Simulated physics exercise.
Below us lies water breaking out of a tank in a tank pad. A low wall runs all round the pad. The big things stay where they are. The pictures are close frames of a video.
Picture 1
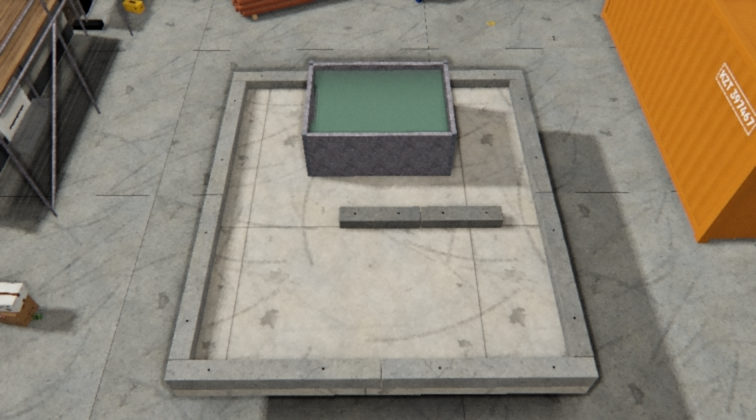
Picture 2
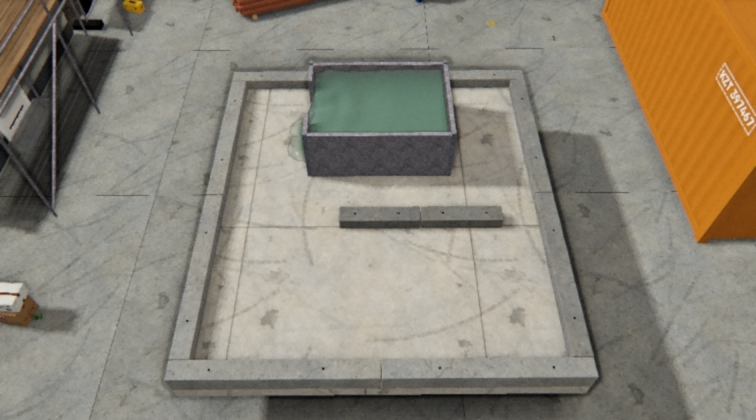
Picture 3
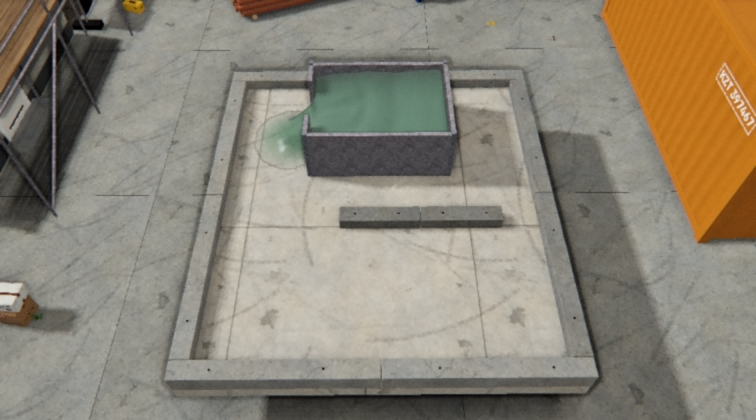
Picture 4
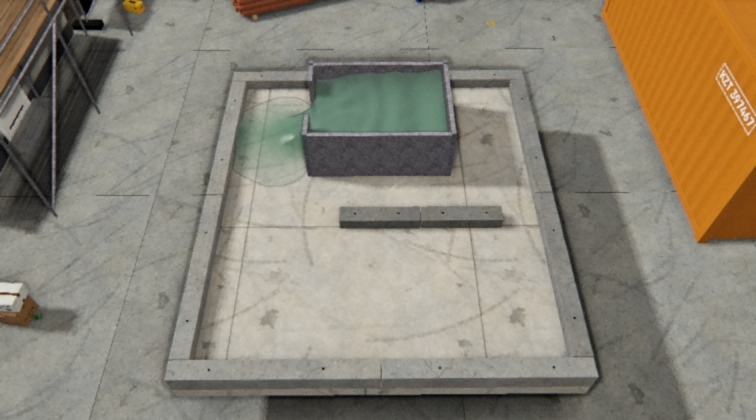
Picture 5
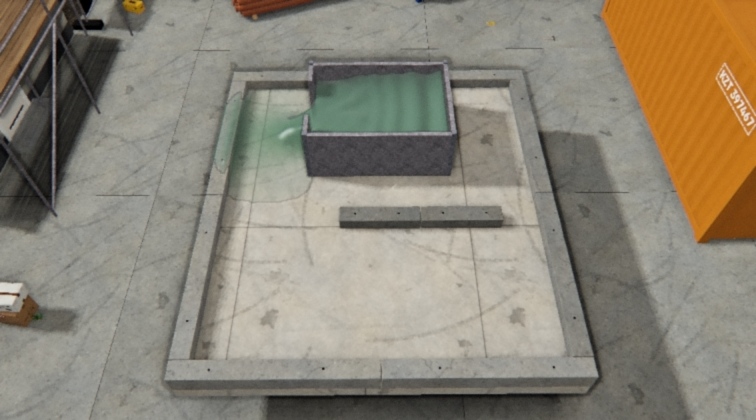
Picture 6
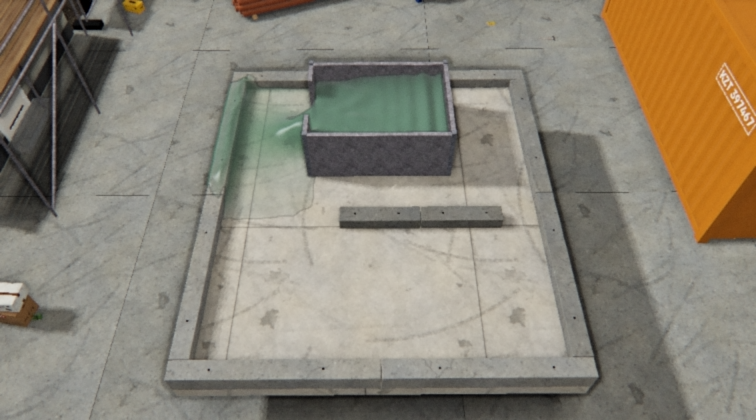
Green water pouring from the left side of an open tank, spreading across a walled concrete pad and washing against the left wall.
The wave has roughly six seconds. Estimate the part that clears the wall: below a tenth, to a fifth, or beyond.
The share lost is above a fifth.
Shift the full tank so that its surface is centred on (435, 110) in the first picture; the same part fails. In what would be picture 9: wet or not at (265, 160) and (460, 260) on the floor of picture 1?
One after the other: Wet, no water.
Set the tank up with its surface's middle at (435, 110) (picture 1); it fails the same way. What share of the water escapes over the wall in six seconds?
Roughly 16 per cent.
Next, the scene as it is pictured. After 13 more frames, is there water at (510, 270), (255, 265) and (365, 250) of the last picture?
One after the other: Free of water, under water, clear.
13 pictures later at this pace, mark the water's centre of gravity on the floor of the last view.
Roughly at (341, 155).
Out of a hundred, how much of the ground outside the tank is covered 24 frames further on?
I make it 65 per cent.
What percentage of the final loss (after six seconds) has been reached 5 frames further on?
Some 25 per cent.
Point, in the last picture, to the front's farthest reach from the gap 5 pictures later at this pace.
Around (195, 365).
A moment on, water covers 20 % of the floor; the low wall has let 3 % over.
Next, water covers 25 % of the floor; the low wall has let 7 % over.
Then, water covers 35 % of the floor; the low wall has let 20 % over.
Later, water covers 55 % of the floor; the low wall has let 25 % over.
In the end, water covers 70 % of the floor; the low wall has let 27 % over.
